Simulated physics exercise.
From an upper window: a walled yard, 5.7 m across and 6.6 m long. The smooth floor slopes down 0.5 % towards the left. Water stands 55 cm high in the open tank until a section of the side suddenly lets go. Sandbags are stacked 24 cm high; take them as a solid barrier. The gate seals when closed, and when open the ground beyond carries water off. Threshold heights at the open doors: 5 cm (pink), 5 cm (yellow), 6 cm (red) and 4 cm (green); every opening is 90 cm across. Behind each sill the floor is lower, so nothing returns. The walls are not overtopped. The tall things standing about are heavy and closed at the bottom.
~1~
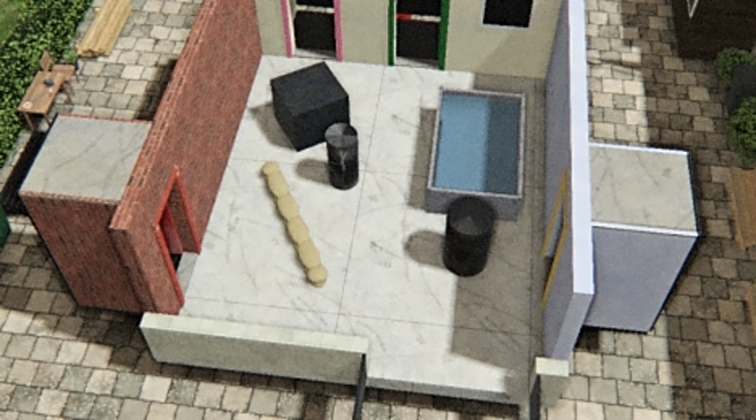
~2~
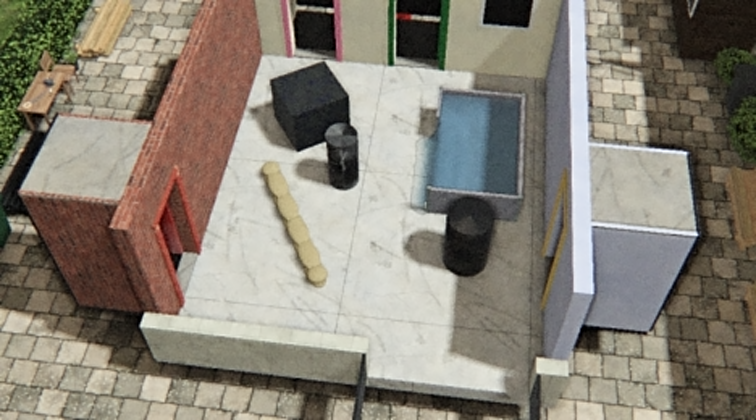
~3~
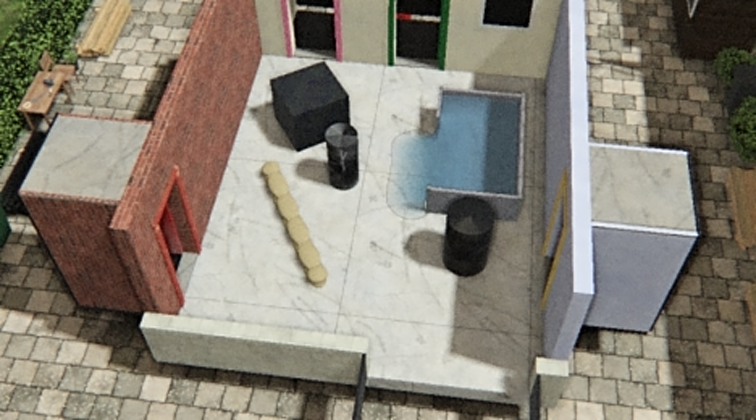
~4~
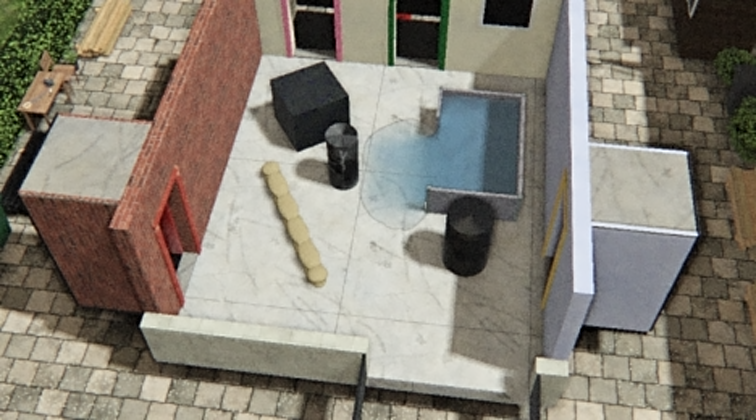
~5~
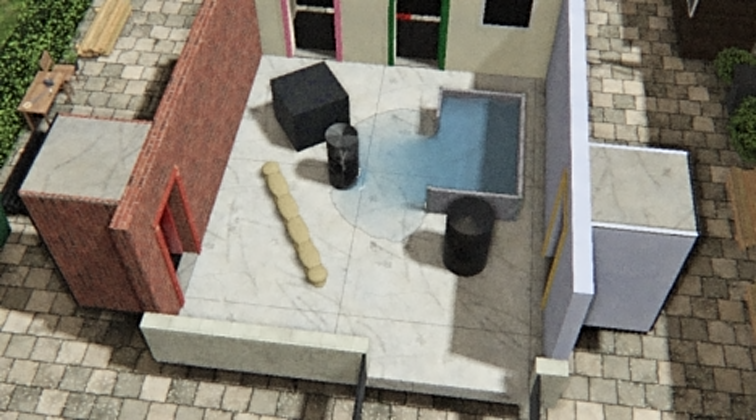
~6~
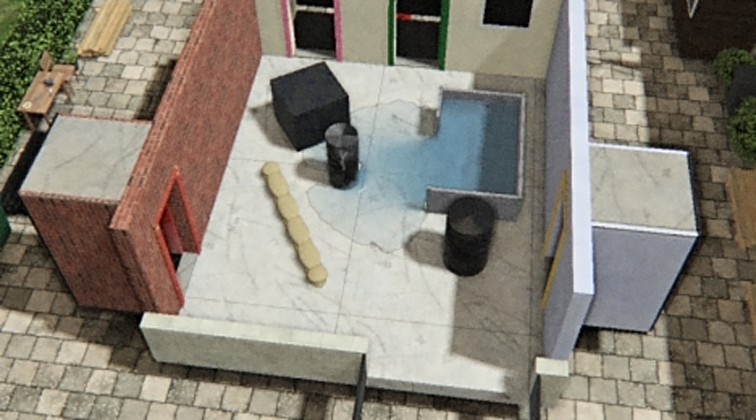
The video shows a walled yard from above, where water pours out through the open left side of a rectangular tank and spreads leftward across the pale floor, reaching around a dark cylinder near a black box.
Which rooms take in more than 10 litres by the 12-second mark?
Within that time: At the pink door it goes over the limit; at the yellow door it keeps below the limit; at the red door it stays under the limit; at the green door it goes over the limit.
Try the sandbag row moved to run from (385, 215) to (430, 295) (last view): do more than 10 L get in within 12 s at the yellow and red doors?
Then: Yellow under, red over.
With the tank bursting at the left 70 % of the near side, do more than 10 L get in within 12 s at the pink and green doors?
Then: Pink under, green under.
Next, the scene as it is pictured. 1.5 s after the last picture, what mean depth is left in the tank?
Some 22 cm.
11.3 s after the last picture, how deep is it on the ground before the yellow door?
Some 3.0 cm.
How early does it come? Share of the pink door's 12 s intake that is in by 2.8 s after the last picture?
Some 35 per cent by then.
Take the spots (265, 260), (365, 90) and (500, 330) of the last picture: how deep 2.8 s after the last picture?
Roughly 1, 3 and 0 cm, in turn.
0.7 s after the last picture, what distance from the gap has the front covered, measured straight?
Roughly 3.8 m.
Then, 0.7 s after the last picture water covers 25 % of the floor and is deepest (40 cm) near (344, 138); pink door not reached, yellow door not reached, red door not reached, green door not reached.
Then, 1.5 s after the last picture water covers 35 % of the floor and is deepest (29 cm) near (285, 178); pink door 9 cm at the sill, 3 L in, yellow door not reached, red door not reached, green door not reached.
Then, 2.8 s after the last picture water covers 60 % of the floor and is deepest (20 cm) near (344, 138); pink door 6 cm at the sill, 17 L in, yellow door not reached, red door 1 cm at the sill, 0 L in, green door 8 cm at the sill, 3 L in.
Then, 6.3 s after the last picture water covers 85 % of the floor and is deepest (10 cm) near (261, 64); pink door 7 cm at the sill, 45 L in, yellow door 1 cm at the sill, 0 L in, red door 6 cm at the sill, 0 L in, green door 8 cm at the sill, 25 L in.
Then, 11.3 s after the last picture water covers 95 % of the floor and is deepest (7 cm) near (226, 172); pink door 5 cm at the sill, 50 L in, yellow door 3 cm at the sill, 0 L in, red door 6 cm at the sill, 0 L in, green door 4 cm at the sill, 45 L in.
